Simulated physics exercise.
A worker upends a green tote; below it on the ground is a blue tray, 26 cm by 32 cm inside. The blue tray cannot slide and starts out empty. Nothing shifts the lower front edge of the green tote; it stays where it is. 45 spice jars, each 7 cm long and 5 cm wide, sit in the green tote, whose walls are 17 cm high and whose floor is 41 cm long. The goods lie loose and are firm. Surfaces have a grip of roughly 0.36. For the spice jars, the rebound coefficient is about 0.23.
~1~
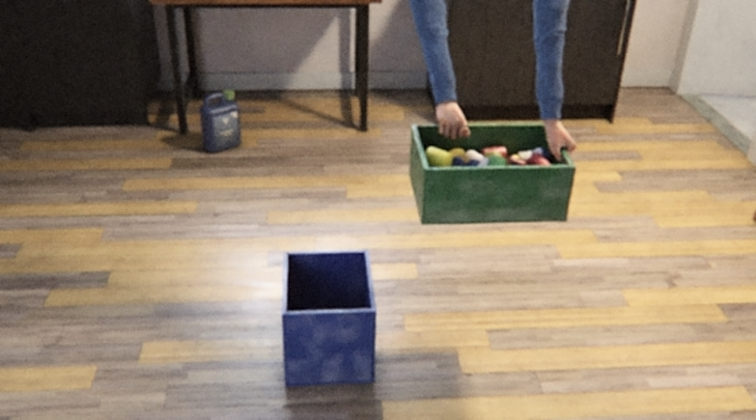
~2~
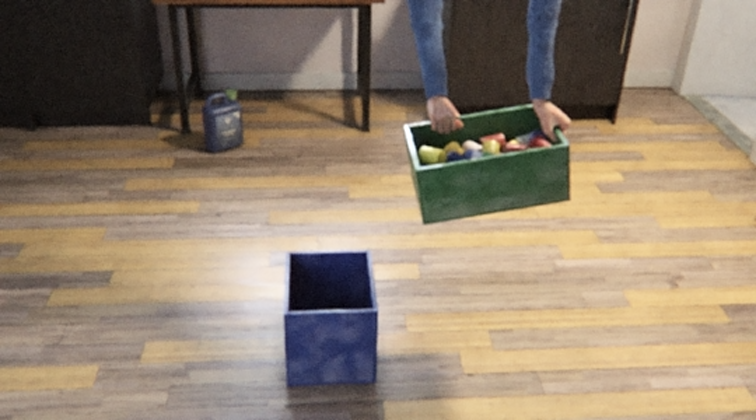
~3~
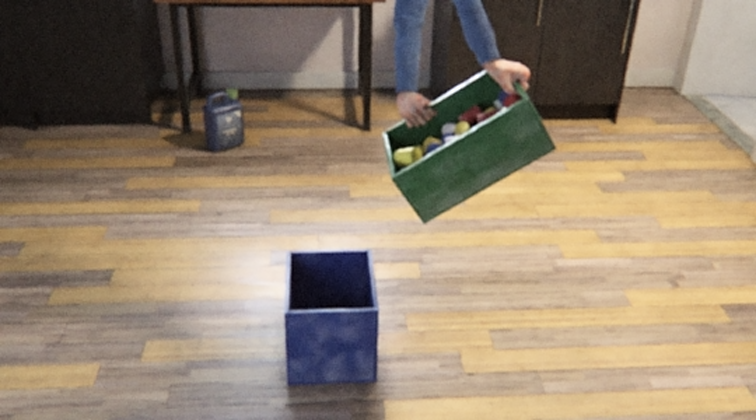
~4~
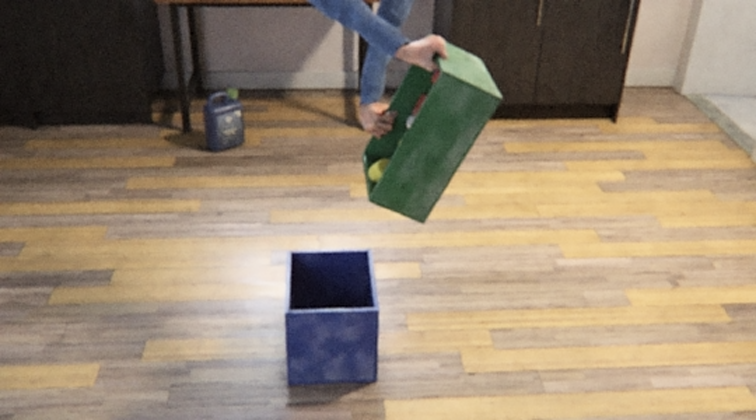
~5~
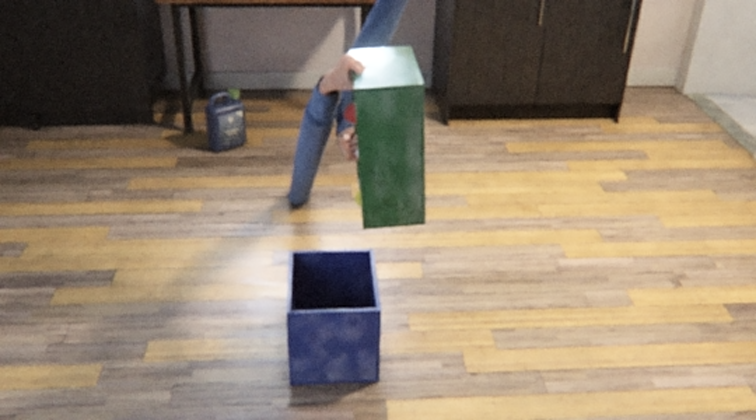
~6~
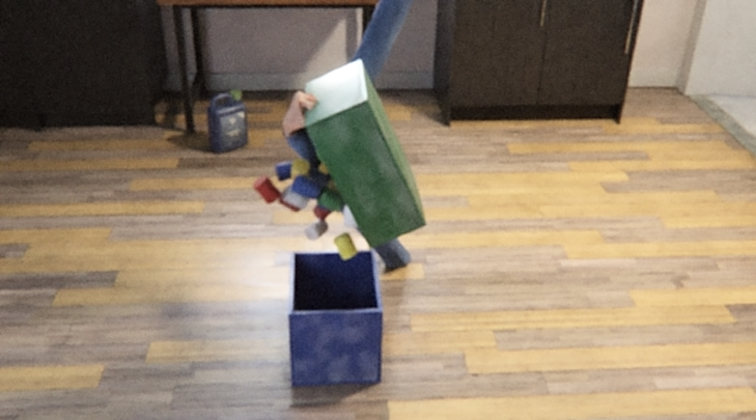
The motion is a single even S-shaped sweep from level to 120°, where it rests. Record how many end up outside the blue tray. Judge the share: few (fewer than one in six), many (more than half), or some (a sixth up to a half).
Some.
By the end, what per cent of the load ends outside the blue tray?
Share of items: Approx. 40 %.
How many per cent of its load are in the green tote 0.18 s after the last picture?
Roughly 20 per cent of the load.
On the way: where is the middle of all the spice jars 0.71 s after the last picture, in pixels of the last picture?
Around (308, 337).
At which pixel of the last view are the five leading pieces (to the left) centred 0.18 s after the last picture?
The five leading pieces sit around (208, 335).
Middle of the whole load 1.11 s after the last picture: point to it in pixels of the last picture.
Near (308, 336).
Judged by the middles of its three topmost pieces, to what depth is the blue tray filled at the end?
12 cm or so.
Then, 0.18 s after the last picture, tilt 120°; 8 still in the green tote, 9 in the blue tray, 4 outside the blue tray and 24 in the air.
Then, 0.40 s after the last picture, tilt 120°; 21 in the blue tray, 15 outside the blue tray and 9 in the air.
Then, 0.71 s after the last picture, tilt 120°; 27 in the blue tray and 18 outside the blue tray.
When it is over (1.11 s after the last picture), 27 in the blue tray and 18 outside the blue tray. Asked share, 18 of 45, 40 per cent.
